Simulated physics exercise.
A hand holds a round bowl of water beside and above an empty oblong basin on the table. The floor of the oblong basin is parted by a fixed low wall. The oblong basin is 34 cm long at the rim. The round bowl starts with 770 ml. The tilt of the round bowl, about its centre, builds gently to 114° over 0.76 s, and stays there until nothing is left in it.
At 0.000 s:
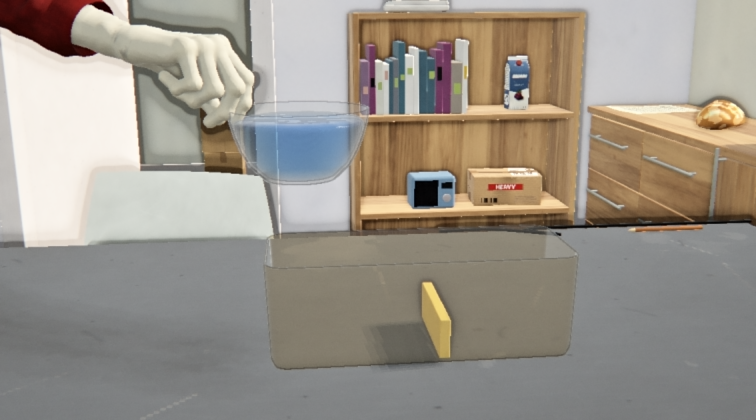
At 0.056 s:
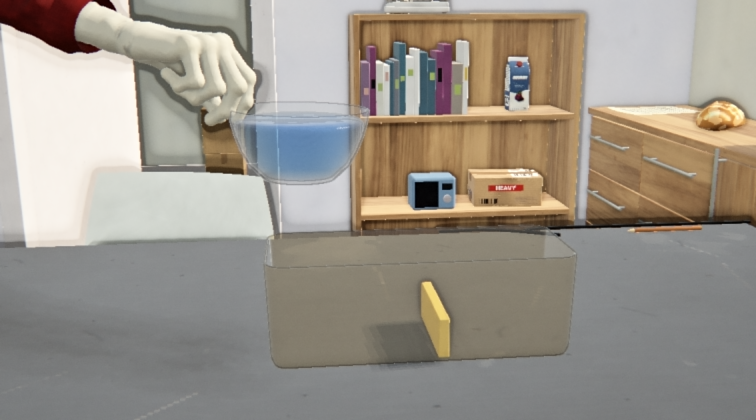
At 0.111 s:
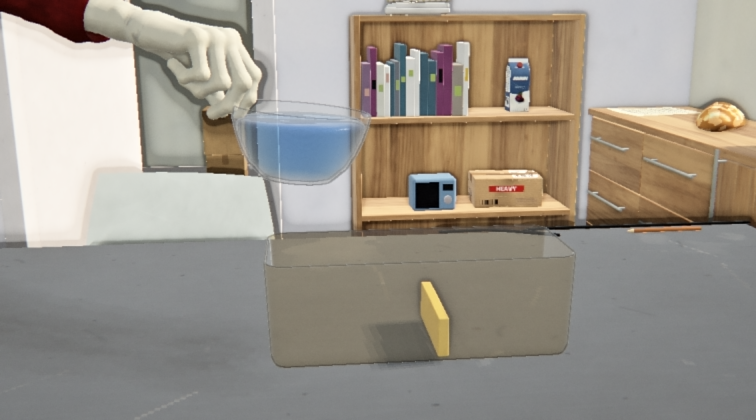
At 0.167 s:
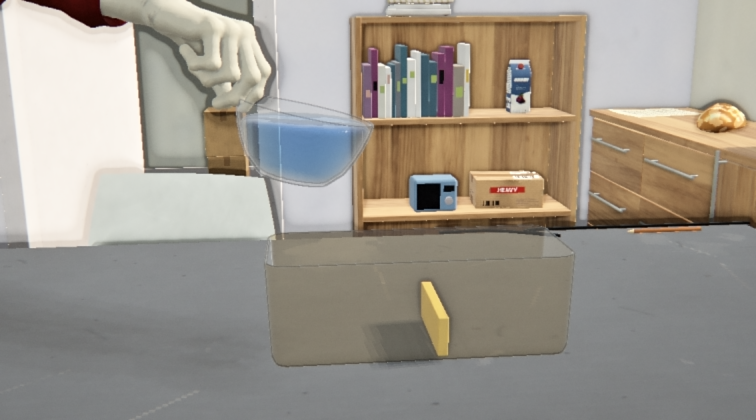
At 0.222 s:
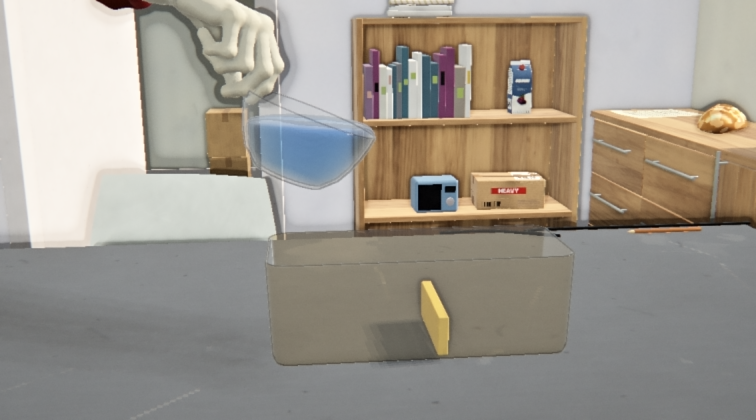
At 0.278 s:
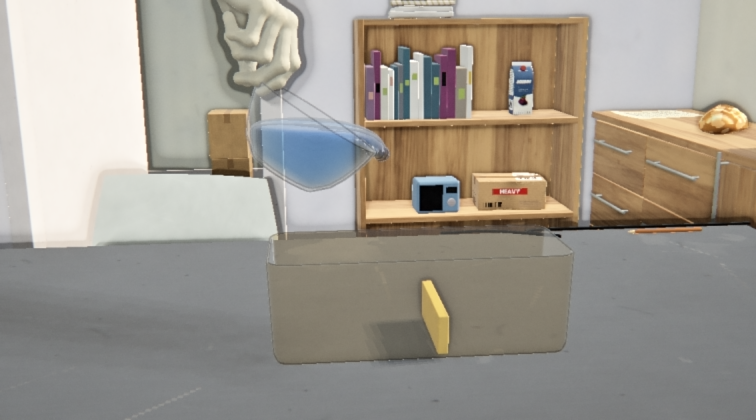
Hand tilting a round glass bowl of blue water gradually to the right above a clear oblong basin on a grey table.
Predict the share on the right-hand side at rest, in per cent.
Roughly 24 per cent is past the wall.
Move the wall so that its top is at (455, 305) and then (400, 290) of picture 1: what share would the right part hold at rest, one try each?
In turn about 15 and 65 per cent.
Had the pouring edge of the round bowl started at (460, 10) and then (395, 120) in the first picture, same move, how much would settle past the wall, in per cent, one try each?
First 75, then 50 per cent.
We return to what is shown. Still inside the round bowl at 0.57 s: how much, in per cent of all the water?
About 12 per cent.
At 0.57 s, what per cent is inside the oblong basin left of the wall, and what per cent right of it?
Left about 42, right about 20.
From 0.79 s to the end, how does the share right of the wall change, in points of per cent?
The share moves up, by some 3 per cent.
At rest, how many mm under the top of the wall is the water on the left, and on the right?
Left about 24 mm, right about 36 mm.
After 0.57 s the tilt is 98° and 12 per cent is still to pour, 42 is left of the wall and 20 right of it.
After 0.79 s the tilt is 114° and 0 per cent is still to pour, 72 is left of the wall and 21 right of it.
After 1.01 s the tilt is 114° and 0 per cent is still to pour, 70 is left of the wall and 24 right of it.
After 1.26 s the tilt is 114° and 0 per cent is still to pour, 70 is left of the wall and 24 right of it.
In the end 70 per cent lies left of the wall, 24 right of it and 6 outside.
